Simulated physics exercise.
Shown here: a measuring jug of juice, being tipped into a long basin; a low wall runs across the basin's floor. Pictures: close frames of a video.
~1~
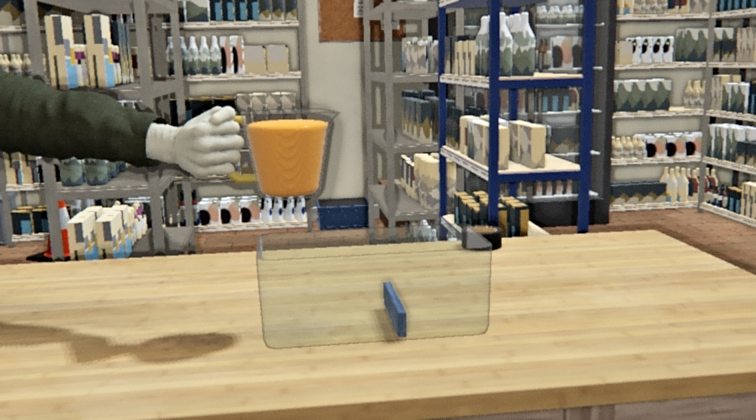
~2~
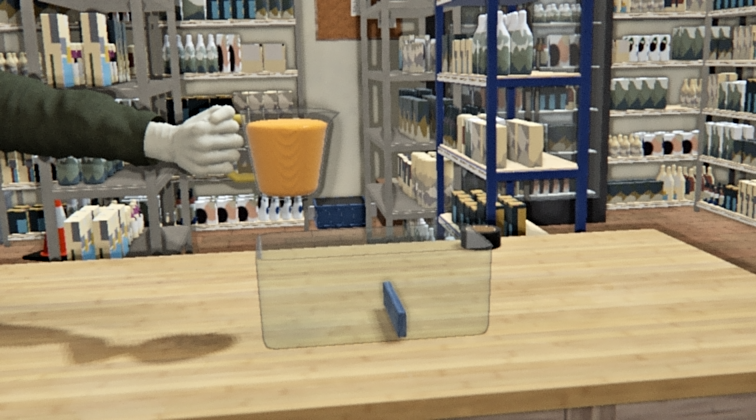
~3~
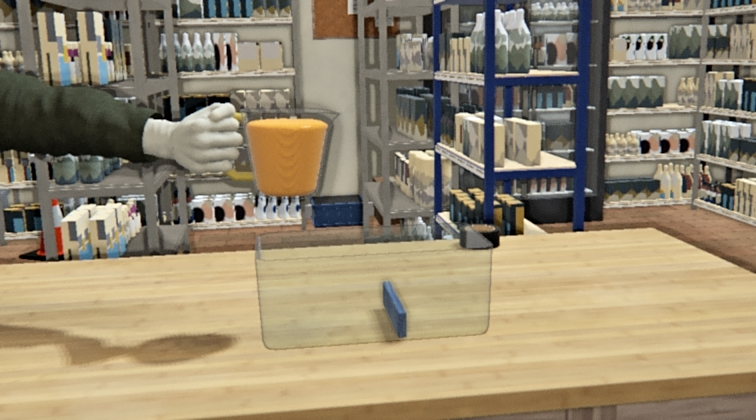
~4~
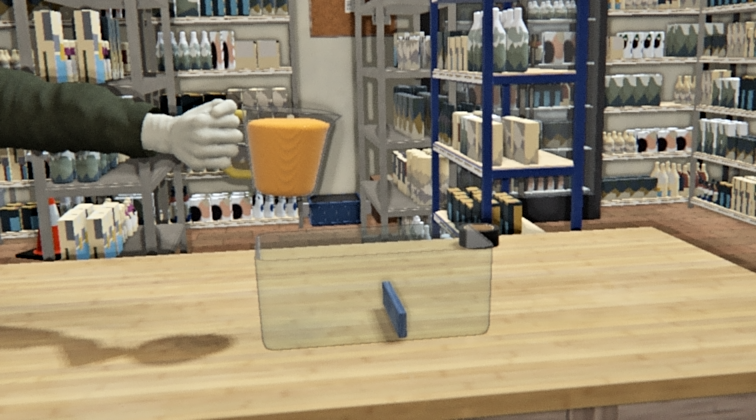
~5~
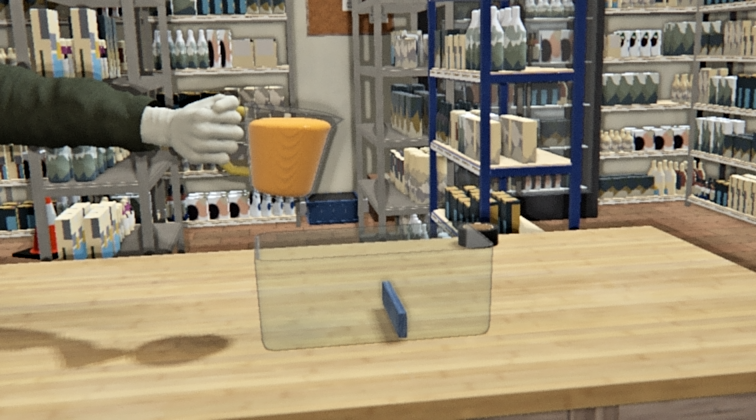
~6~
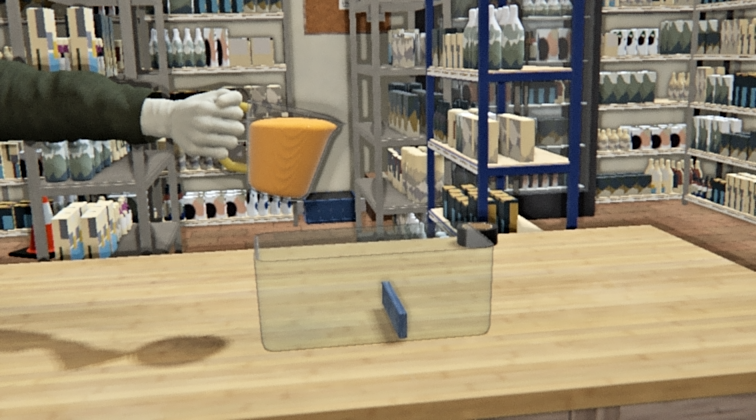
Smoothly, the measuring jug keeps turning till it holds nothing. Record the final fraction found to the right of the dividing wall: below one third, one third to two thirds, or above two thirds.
Middle band.
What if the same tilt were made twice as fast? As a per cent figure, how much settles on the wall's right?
Roughly 25 in a hundred.
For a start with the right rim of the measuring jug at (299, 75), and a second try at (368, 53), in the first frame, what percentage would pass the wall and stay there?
First try: Near 10 percent; second try: Near 80 percent.
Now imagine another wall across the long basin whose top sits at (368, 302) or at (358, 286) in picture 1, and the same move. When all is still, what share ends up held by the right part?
About 80 % for the first and about 90 % for the second.
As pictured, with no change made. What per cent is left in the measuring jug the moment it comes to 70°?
Roughly 65 %.
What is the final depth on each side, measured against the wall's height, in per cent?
Left 40 per cent, right 50.
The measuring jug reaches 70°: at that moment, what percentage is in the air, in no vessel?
I'd put it near 20 per cent.
A moment on, the measuring jug is tipped part way and 67 per cent is still to pour, 1 is left of the wall and 10 right of it.
Next, the measuring jug is tipped right over and 12 per cent is still to pour, 33 is left of the wall and 43 right of it.
Then the measuring jug is tipped right over and 0 per cent is still to pour, 54 is left of the wall and 44 right of it.
Later the measuring jug is tipped right over and 0 per cent is still to pour, 54 is left of the wall and 45 right of it.
At rest 54 per cent lies left of the wall, 45 right of it and 1 outside.
